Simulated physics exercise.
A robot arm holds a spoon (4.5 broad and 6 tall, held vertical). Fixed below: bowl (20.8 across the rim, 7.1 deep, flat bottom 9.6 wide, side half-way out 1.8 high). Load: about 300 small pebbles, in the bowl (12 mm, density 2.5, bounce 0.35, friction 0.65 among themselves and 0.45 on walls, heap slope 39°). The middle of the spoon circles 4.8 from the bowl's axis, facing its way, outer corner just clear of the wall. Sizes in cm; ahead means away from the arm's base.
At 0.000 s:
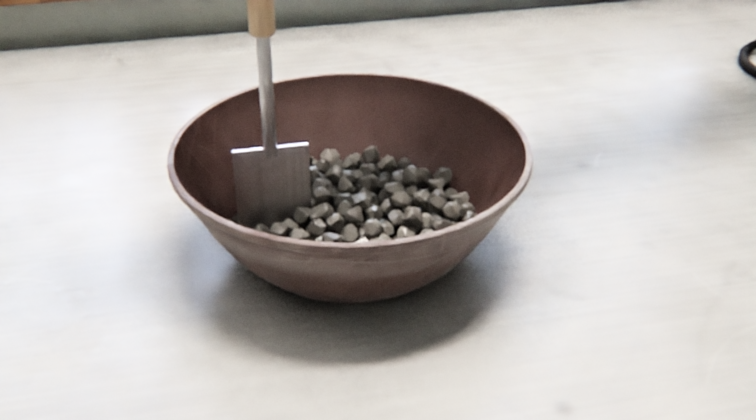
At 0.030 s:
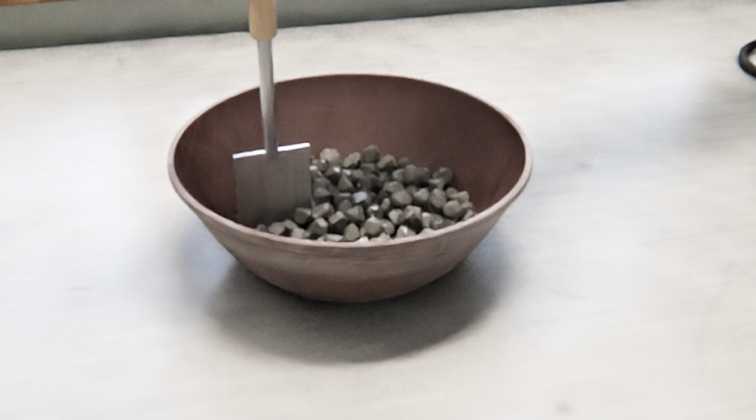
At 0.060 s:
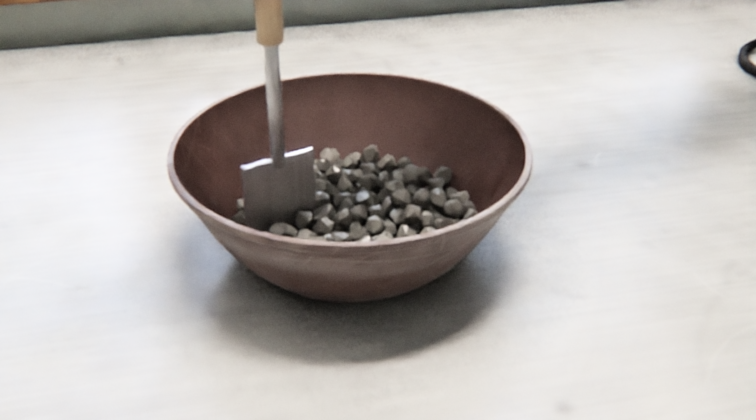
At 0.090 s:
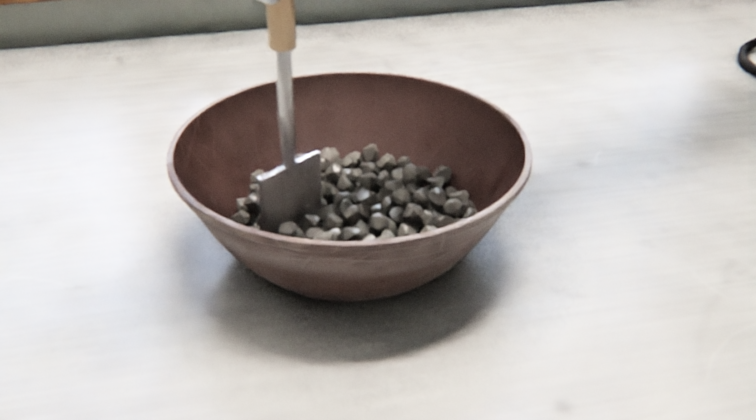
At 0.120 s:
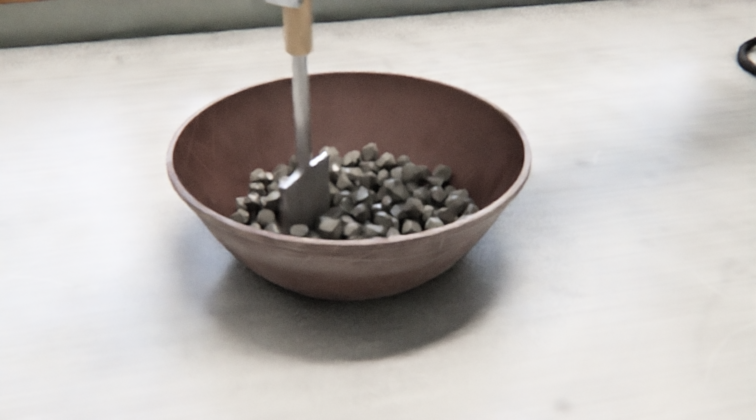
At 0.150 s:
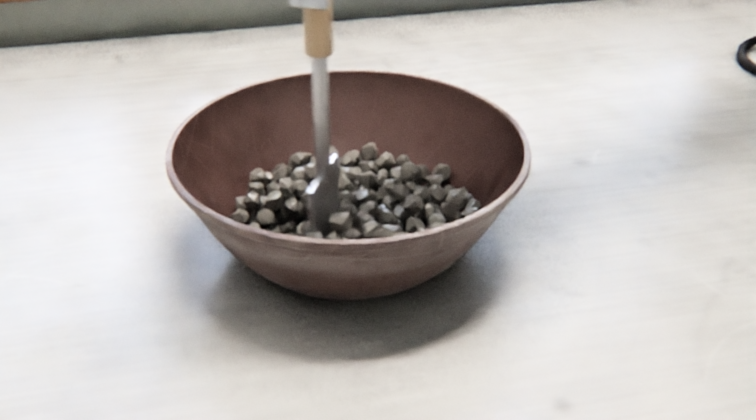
Brown bowl of small grey pebbles on a pale surface, an upright flat-bladed tool turning edge-on while sweeping right through them.
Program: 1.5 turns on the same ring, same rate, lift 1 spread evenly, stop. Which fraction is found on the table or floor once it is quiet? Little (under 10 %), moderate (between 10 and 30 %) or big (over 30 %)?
A little share, under 10 %, ends on the table or floor.
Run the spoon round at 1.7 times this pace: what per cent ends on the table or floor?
About 15 per cent.
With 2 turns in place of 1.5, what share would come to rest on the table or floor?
Then about 5 per cent.
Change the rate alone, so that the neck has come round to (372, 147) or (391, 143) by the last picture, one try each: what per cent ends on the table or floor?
Some 15 and 20 per cent.
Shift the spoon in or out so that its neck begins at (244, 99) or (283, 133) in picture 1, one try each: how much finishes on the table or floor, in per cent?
Some 0 and 0 per cent.
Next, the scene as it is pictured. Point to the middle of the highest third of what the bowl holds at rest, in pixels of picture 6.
Near (422, 175).
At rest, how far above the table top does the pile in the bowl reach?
Some 6.5 cm.
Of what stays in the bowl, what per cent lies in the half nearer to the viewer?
About 45 per cent.
By 0.55 s, 249° round, highest piece 9 above the table; 294 in the bowl, 1 on the table or floor, 2 in flight or on the tool.
By 0.95 s, 77° round, highest piece 8 above the table; 289 in the bowl, 8 on the table or floor.
By 1.35 s, 180° round, highest piece 7 above the table; 287 in the bowl, 10 on the table or floor.
By 2.05 s, 180° round, highest piece 7 above the table; 287 in the bowl, 10 on the table or floor.
Final count, 287 in the bowl, 10 on the table or floor. That is 3 % on the table or floor.
